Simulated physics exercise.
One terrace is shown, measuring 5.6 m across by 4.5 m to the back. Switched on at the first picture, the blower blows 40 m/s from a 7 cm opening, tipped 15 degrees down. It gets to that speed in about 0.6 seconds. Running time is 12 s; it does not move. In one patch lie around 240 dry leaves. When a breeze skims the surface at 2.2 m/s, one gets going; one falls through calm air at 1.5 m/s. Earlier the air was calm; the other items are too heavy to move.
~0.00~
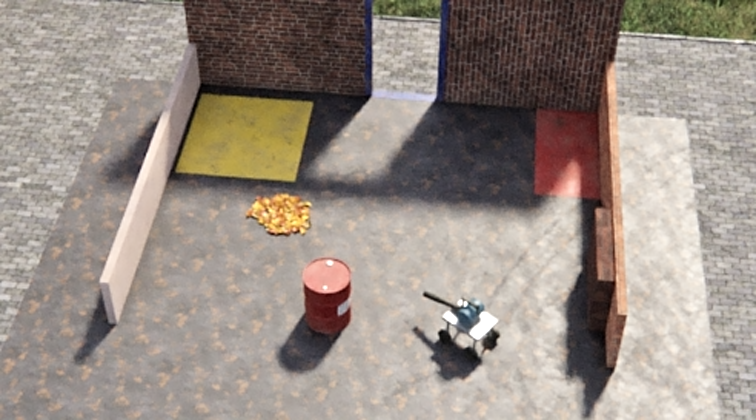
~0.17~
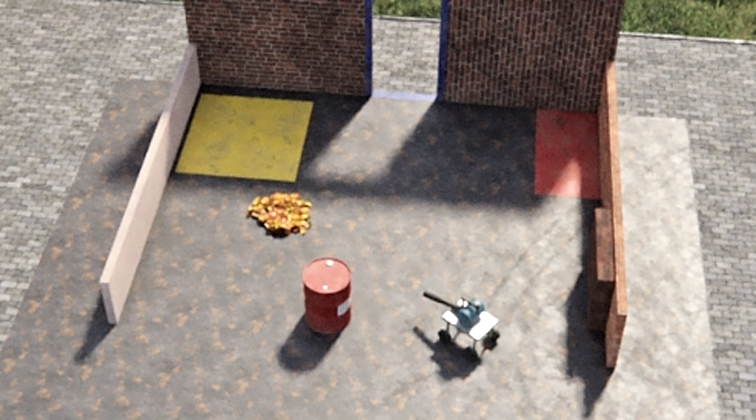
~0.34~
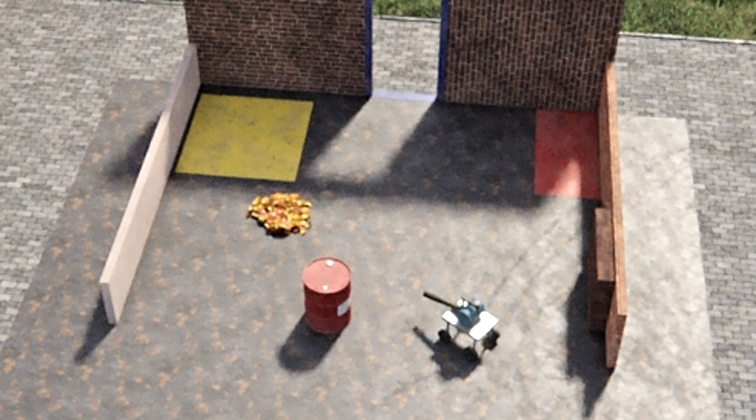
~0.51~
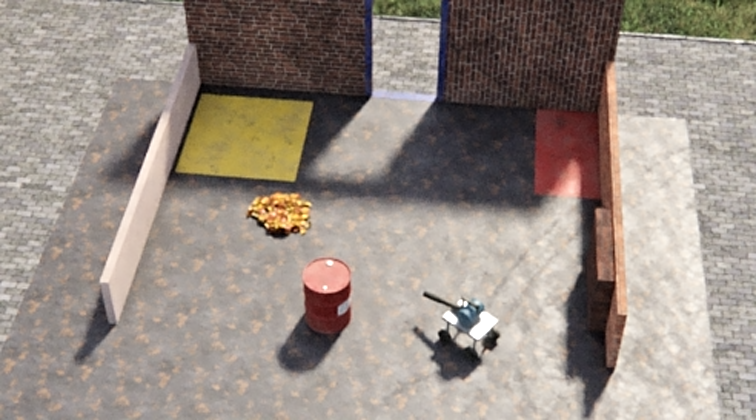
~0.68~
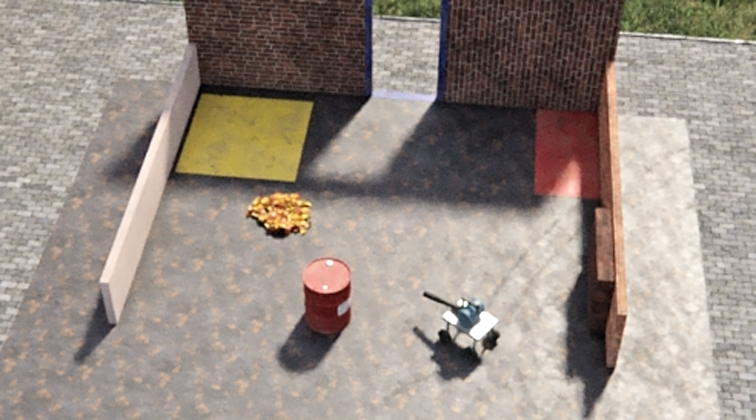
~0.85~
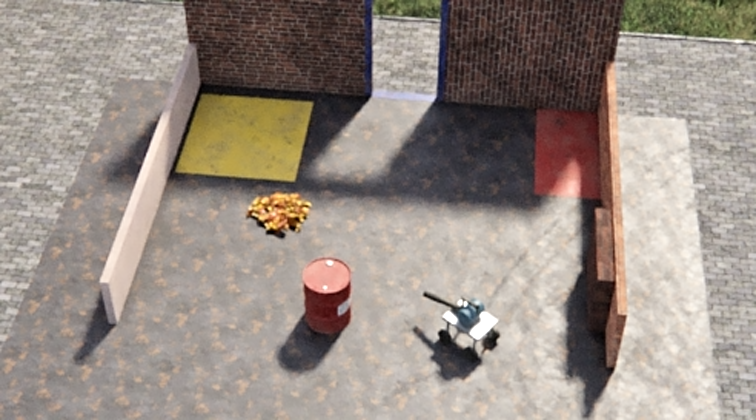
Small wheeled blower standing still beside a red barrel on a walled terrace, the patch of orange-brown leaves barely stirring.
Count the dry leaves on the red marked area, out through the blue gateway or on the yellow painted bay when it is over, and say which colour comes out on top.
The yellow one comes out on top.
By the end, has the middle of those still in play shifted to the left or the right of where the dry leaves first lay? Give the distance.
Shift: Toward the left-hand side, approx. 1.6 m.
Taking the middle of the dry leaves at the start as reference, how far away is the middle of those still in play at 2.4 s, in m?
My estimate is about 2.0 m.
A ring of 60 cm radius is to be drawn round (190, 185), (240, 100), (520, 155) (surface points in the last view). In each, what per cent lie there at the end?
20 %, 20 %, 0 %.
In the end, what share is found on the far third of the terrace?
Something close to 80 % ends up there.
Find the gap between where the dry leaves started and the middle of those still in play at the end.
The middle is roughly 2.4 m from where it began.
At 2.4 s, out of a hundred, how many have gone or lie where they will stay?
My guess would be around 15 %.
After 2.4 s the count stands so, 51 % are on the yellow painted bay, 0 % on the red marked area and 0 % out through the blue gateway; the middle of those still in play is near (189, 139).
After 3.8 s the count stands so, 36 % are on the yellow painted bay, 0 % on the red marked area and 0 % out through the blue gateway; the middle of those still in play is near (188, 129).
After 6.6 s the count stands so, 31 % are on the yellow painted bay, 0 % on the red marked area and 0 % out through the blue gateway; the middle of those still in play is near (190, 120).
After 12.0 s, at the end, 27 % are on the yellow painted bay, 0 % on the red marked area and 0 % out through the blue gateway; the middle of those still in play is near (194, 111).
